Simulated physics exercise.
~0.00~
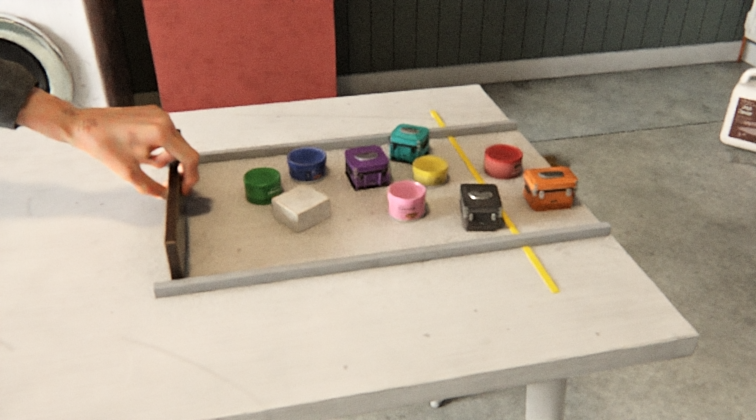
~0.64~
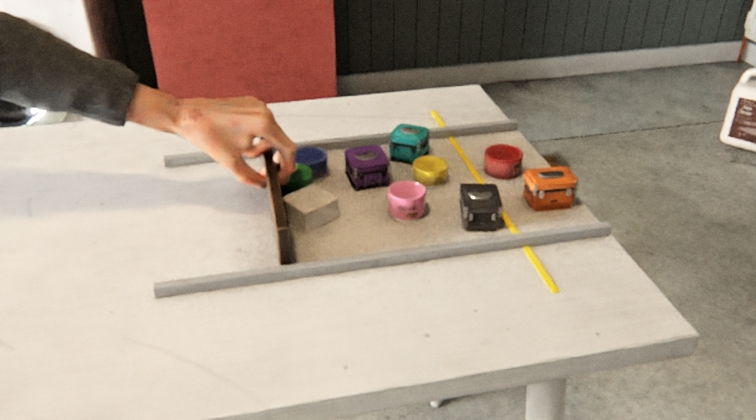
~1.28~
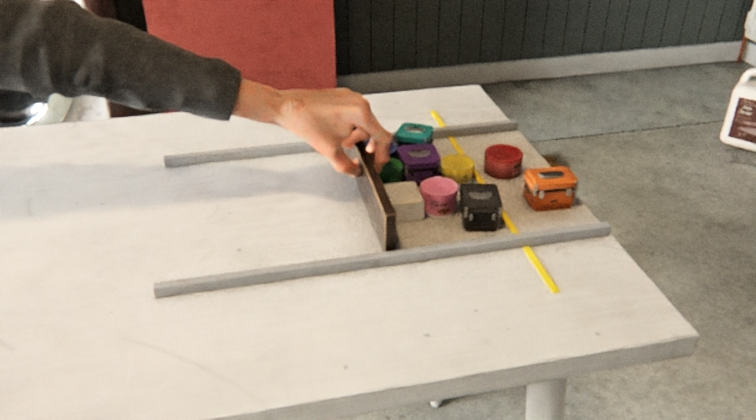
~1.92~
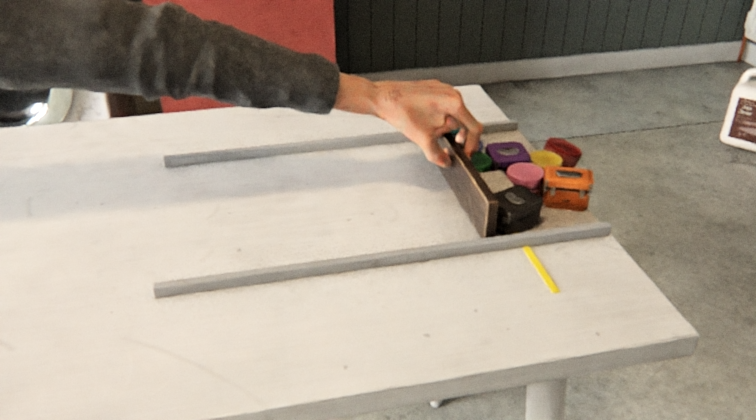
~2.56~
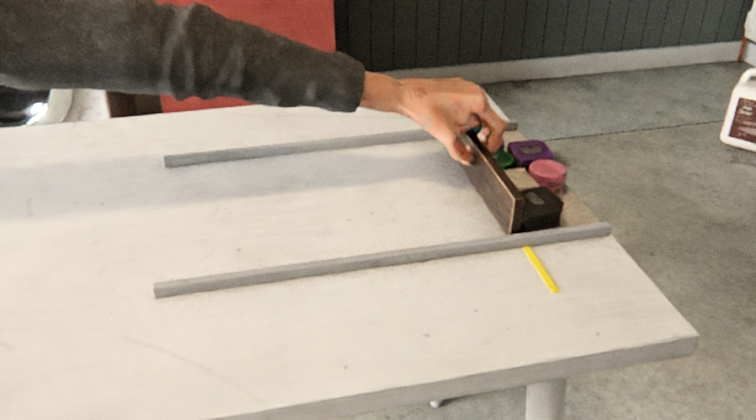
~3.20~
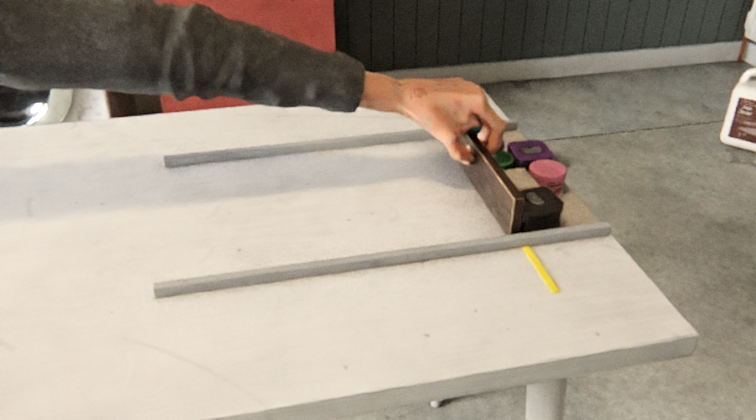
To begin with, a hand holds a dark board upright at the left of a wide channel on a white table, with small colourful tubs and cases scattered ahead of it. The hand pushes the board right, reaching the green tub and a pale block while the farther pieces stay put. The pieces bunch together, and the yellow tin starts moving too. Soon the red tub and orange case are shoved toward the table's end. Then the yellow tin, red tub and orange case go over the edge, and the board stops, with green, purple, pink and black pieces still crowded against it.
